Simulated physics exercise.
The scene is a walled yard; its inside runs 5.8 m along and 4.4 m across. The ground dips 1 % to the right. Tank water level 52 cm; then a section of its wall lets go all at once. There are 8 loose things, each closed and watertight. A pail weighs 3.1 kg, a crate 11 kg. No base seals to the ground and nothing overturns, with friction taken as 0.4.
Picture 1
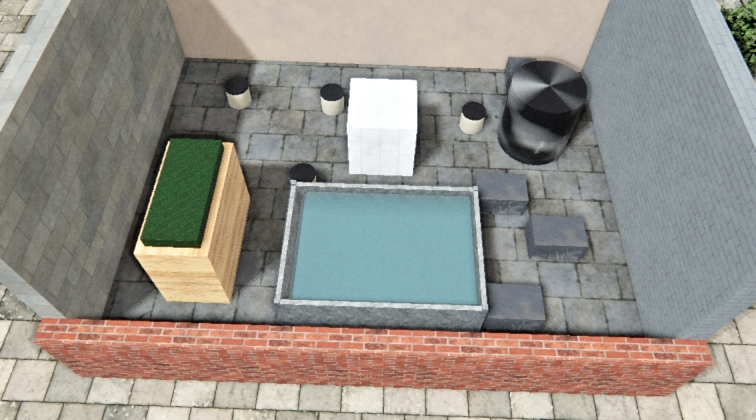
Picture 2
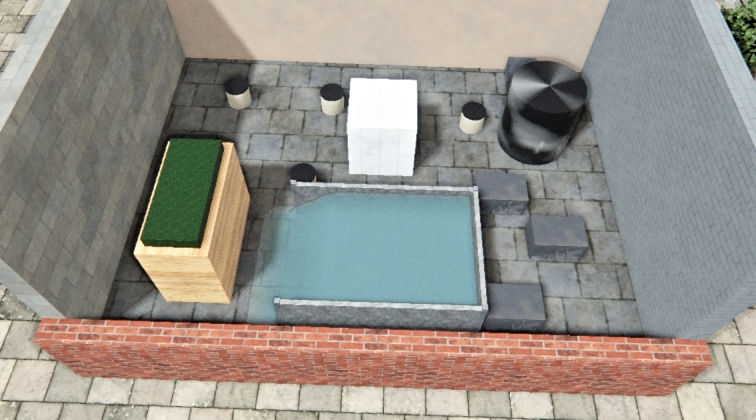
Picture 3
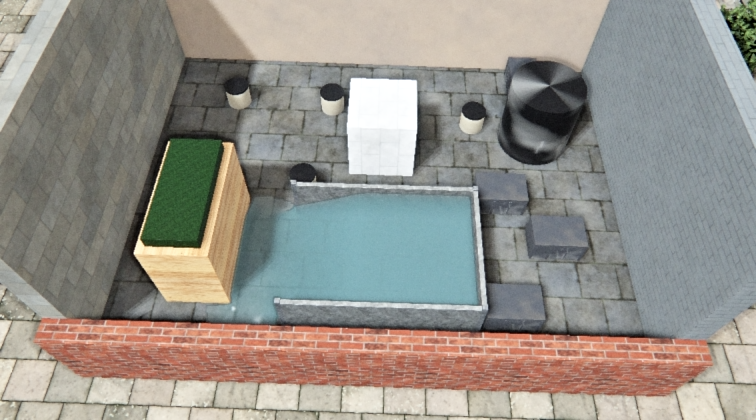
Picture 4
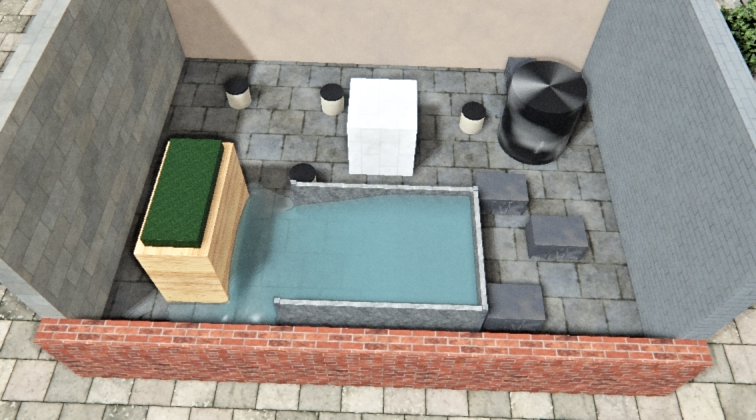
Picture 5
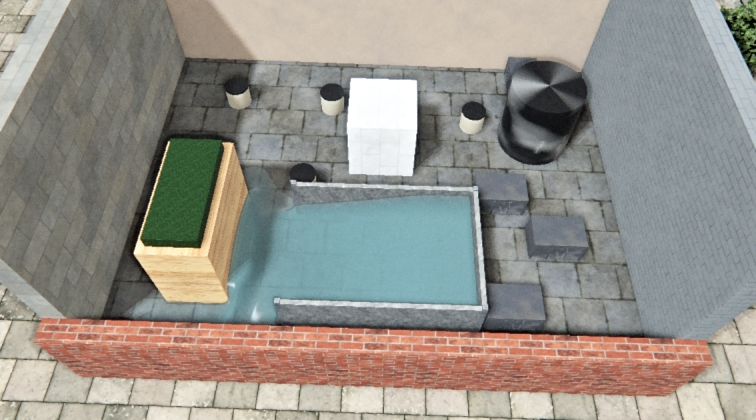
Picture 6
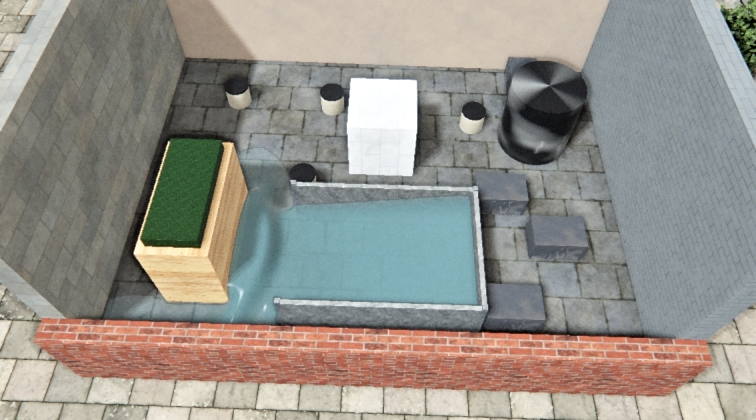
In a walled stone yard, the left side of a water tank disappeared and water poured out to the left, reached the grass-topped wooden block and spread around its base, while the objects stayed put.
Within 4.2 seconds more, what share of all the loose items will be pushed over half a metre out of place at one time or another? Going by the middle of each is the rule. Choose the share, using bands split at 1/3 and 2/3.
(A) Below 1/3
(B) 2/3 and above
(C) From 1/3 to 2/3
From 1/3 to 2/3.
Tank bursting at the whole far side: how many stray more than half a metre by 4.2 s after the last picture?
Then it comes to 7.
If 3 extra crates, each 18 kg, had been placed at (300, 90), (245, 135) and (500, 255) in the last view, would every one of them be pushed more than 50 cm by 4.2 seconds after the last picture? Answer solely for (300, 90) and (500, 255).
Outcome: Breaks the threshold first, stays within second.
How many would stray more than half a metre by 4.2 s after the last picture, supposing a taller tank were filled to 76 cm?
In that case 5 of them.
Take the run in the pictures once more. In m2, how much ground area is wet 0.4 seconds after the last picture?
Near 6.5 m2 in all.
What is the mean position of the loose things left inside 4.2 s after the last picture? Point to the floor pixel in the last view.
The average lands around (457, 166).
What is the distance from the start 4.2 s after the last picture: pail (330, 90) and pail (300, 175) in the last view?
Respectively, 250 centimetres and 30 centimetres.
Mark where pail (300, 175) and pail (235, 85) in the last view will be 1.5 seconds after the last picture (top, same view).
About (330, 174) for the first and (220, 50) for the second.
Then, 0.4 s after the last picture 0 of 8 are over 50 cm from their spots; 0 afloat.
Then, 1.5 s after the last picture 2 of 8 are over 50 cm from their spots; 0 afloat.
Then, 2.8 s after the last picture 2 of 8 are over 50 cm from their spots; 1 afloat.
Then, 4.2 s after the last picture 2 of 8 are over 50 cm from their spots, and 3 have been at some point; 2 afloat.
